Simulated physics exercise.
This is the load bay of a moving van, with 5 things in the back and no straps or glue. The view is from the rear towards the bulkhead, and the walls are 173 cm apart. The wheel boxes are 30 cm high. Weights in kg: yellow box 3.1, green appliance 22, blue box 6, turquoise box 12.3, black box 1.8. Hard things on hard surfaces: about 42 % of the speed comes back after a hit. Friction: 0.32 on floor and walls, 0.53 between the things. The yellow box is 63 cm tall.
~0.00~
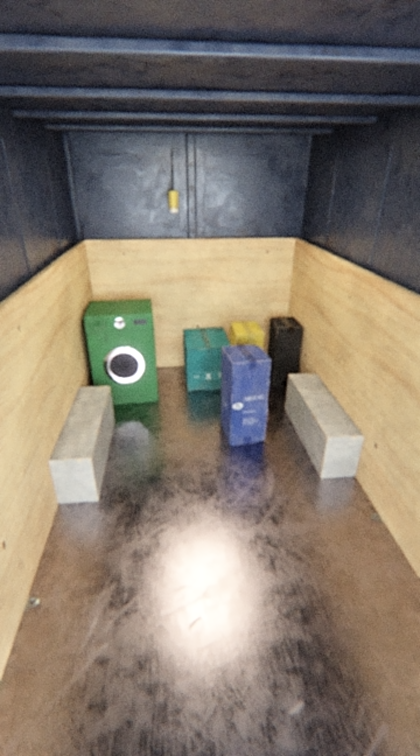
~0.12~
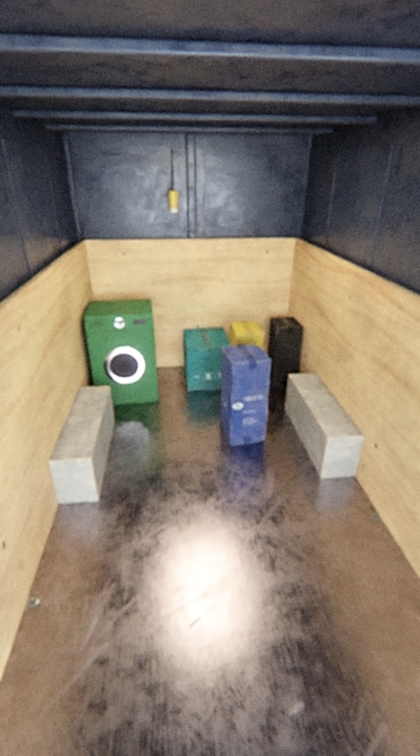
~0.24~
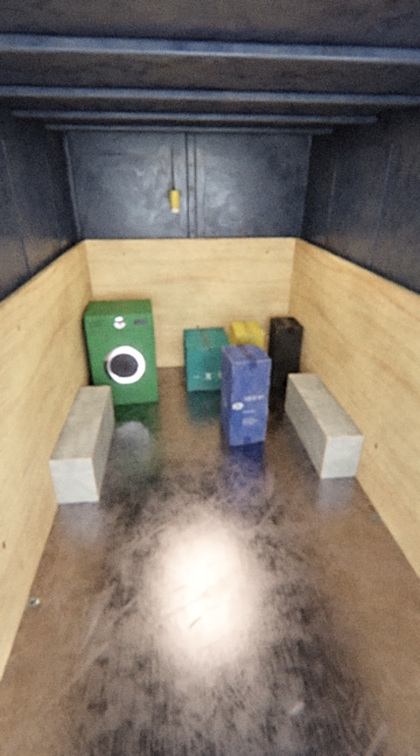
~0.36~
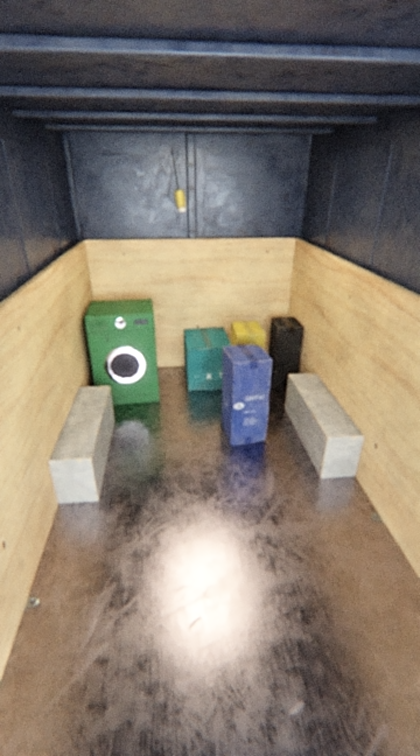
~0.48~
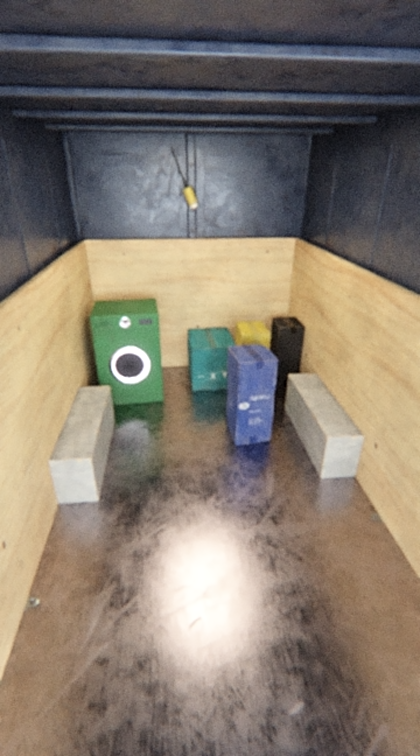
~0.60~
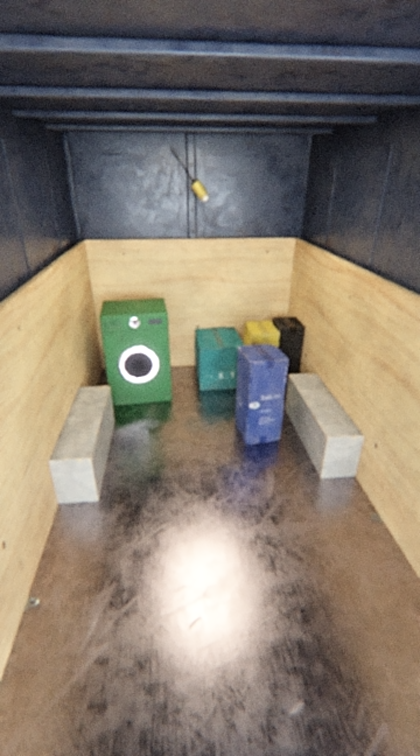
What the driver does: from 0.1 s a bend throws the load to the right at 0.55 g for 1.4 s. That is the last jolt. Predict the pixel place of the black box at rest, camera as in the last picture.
Resting place of the black box: (283, 349).
Around 0.80 s, push 0.55 g right; yellow box shifted 29 cm; green appliance shifted 29 cm; turquoise box shifted 29 cm.
Around 1.00 s, push 0.55 g right; black box shifted 5 cm near (287, 354); green appliance shifted 56 cm; yellow box shifted 41 cm.
Finally (2.1 s), not toppled but over 15 cm from the start, yellow box, green appliance, blue box and turquoise box; black box still in place (within 15 cm). Final places as that camera would see them, black box near (283, 349).
